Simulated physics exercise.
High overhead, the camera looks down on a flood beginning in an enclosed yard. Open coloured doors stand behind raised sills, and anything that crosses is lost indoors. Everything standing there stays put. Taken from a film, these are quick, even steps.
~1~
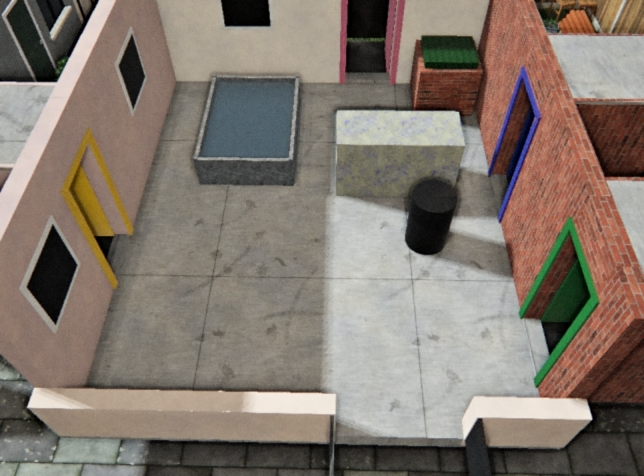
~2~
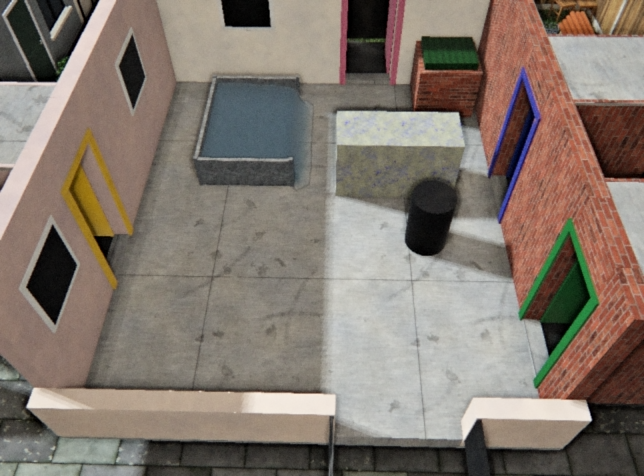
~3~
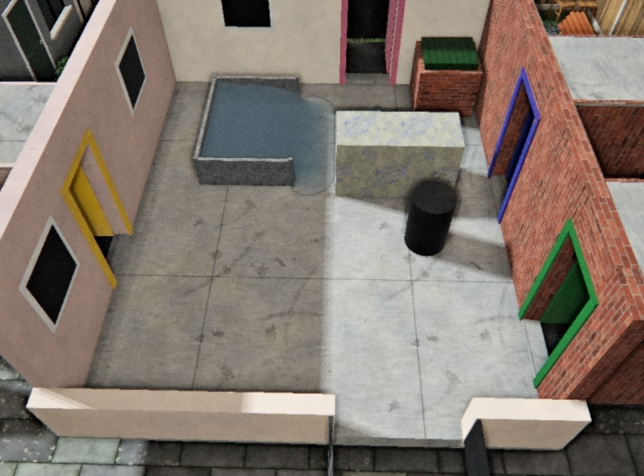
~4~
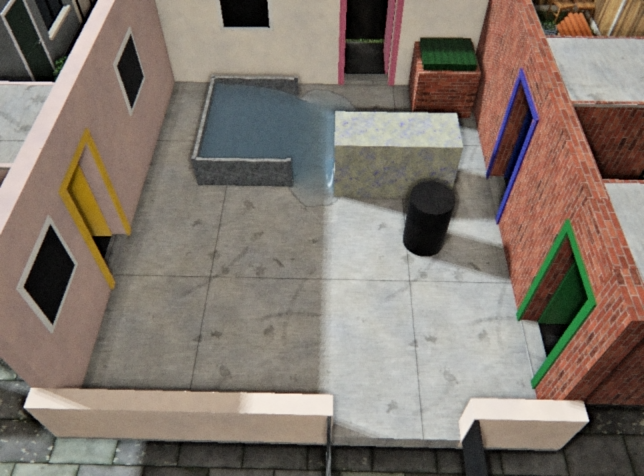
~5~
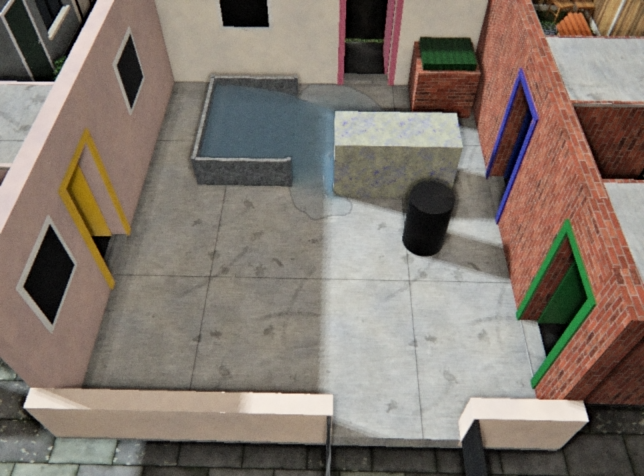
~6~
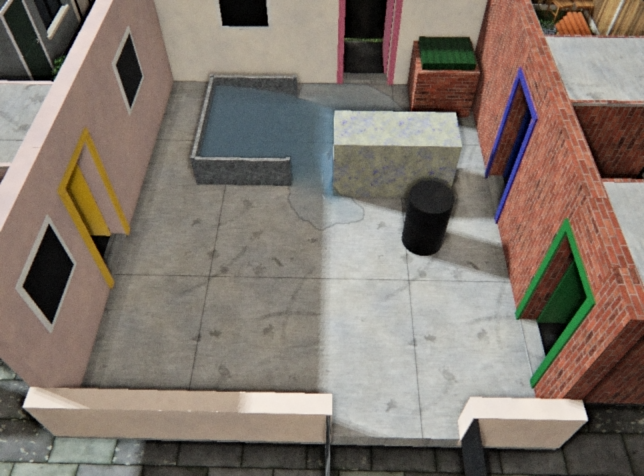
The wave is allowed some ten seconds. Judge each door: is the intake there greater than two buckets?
Green door, not greater; yellow door, not greater; pink door, greater; blue door, not greater.
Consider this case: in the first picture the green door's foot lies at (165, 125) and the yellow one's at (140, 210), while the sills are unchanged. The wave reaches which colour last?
The yellow-painted one.
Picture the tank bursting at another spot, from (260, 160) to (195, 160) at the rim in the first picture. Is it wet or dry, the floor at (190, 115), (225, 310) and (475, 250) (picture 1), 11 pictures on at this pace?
Unwetted, submerged, unwetted.
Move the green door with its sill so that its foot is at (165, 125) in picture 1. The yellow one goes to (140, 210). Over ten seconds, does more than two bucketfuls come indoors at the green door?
Green door: Does not flood.
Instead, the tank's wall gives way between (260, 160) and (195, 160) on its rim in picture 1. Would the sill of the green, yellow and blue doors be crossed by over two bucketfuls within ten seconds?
Then: The green door floods, the yellow door goes over, the blue door takes less.
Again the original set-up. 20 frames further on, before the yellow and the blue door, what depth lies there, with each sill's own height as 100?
About 0 and 110 %.
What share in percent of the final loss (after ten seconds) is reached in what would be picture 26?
Close to 25 out of every hundred.
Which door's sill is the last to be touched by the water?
It's the one in yellow.
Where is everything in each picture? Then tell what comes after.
In the first frame, still water in the tank at (251, 119).
In the second frame, water pours out at (294, 133) and has run to (300, 186).
In the third frame, water pours out at (294, 135) and has run to (313, 191).
In the fourth frame, water pours out at (292, 136) and has run to (340, 98).
In the fifth frame, water pours out at (292, 136) and has run to (371, 102).
In the sixth frame, water pours out at (291, 136) and has run to a hidden place.
A moment on, water covers 25 % of the floor; the green door not reached, the yellow door not reached, the pink door wet at the sill, nothing in, the blue door not reached.
Next, water covers 40 % of the floor; the green door not reached, the yellow door not reached, the pink door under two buckets in, the blue door wet at the sill, nothing in.
Then, water covers 60 % of the floor; the green door wet at the sill, nothing in, the yellow door not reached, the pink door over two buckets in, the blue door wet at the sill, nothing in.
Later, water covers 65 % of the floor; the green door wet at the sill, nothing in, the yellow door not reached, the pink door far over two buckets in, the blue door under two buckets in.
In the end, water covers 90 % of the floor; the green door under two buckets in, the yellow door wet at the sill, nothing in, the pink door far over two buckets in, the blue door under two buckets in.
